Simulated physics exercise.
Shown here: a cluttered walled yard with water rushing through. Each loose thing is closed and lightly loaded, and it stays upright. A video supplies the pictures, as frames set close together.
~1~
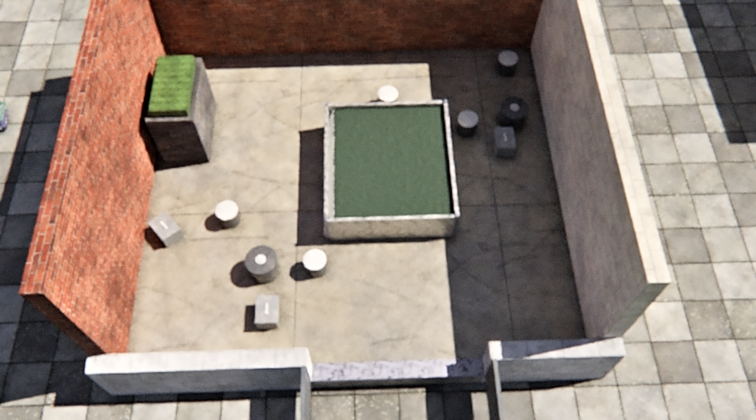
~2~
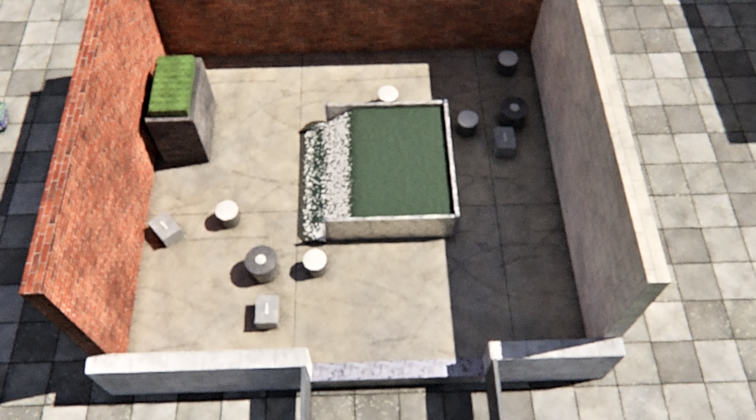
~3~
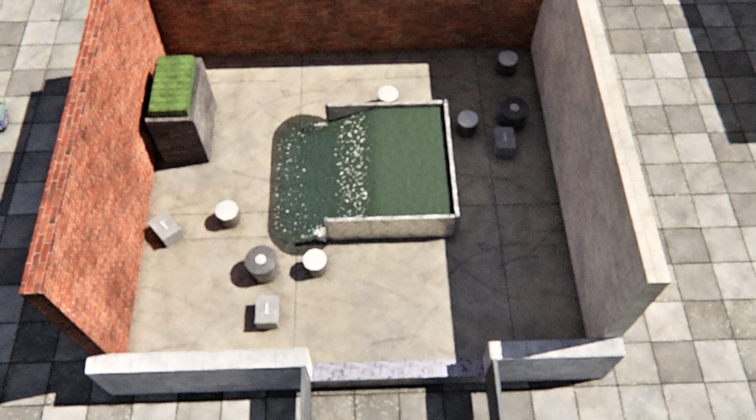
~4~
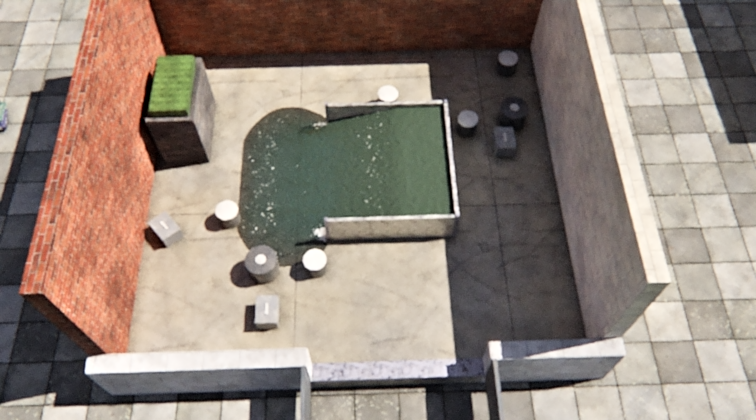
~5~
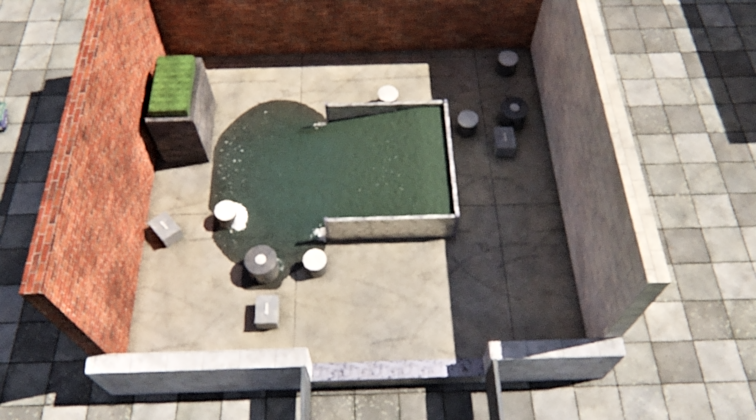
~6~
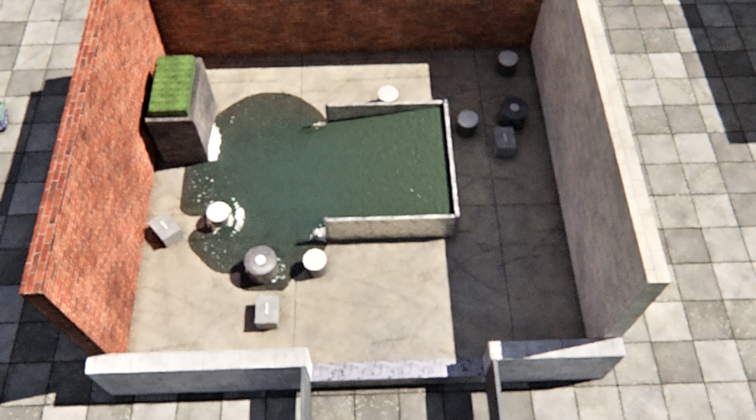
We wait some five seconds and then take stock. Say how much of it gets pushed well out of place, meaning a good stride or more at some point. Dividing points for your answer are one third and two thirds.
Answer: A share between one and two thirds.
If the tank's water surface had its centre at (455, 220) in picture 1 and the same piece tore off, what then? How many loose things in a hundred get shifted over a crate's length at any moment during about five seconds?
About 50 in a hundred.
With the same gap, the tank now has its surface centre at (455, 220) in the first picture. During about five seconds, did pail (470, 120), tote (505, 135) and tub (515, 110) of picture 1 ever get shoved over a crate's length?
First never got that far, then never got that far, then never got that far.
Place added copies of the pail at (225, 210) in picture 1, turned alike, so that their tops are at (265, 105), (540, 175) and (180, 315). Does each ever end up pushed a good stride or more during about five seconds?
Here's the rundown: Sent far off, never gets far, and finally sent far off.
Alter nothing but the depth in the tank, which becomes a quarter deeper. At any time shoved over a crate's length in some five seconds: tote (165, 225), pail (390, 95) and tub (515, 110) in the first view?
Taking them as listed, the first did it, the second came up short and the third came up short.
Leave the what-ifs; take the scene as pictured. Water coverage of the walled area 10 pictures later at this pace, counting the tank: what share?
Estimate: About 45 %.
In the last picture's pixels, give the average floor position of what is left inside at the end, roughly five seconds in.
Centre estimate: Around (404, 202).
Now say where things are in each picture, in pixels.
A pail at (227, 210), on the bottom; a tub at (261, 260), on the bottom; 0 of 10 have shifted, in the first frame.
A pail at (227, 210), on the bottom; a tub at (261, 260), on the bottom; 0 of 10 have shifted, in the second frame.
A pail at (227, 210) rests on the ground; a tub at (261, 260) rests on the ground; 0 of 10 have shifted, in the third frame.
A pail at (227, 210), on the bottom; a tub at (261, 260), on the bottom; 0 of 10 have shifted, in the fourth frame.
A pail at (226, 210) rests on the ground; a tub at (261, 260) rests on the ground; 0 of 10 have shifted, in the fifth frame.
A pail at (218, 212), on the bottom, close to its start; a tub at (260, 260), on the bottom; 1 of 10 have shifted, in the sixth frame.
A moment on, 1 of 10 are well off their spots; 0 afloat.
Next, 2 of 10 are well off their spots; 2 afloat.
Later, 3 of 10 are well off their spots; 3 afloat.
In the end, 4 of 10 are well off their spots, and 4 have been at some point; 2 afloat.
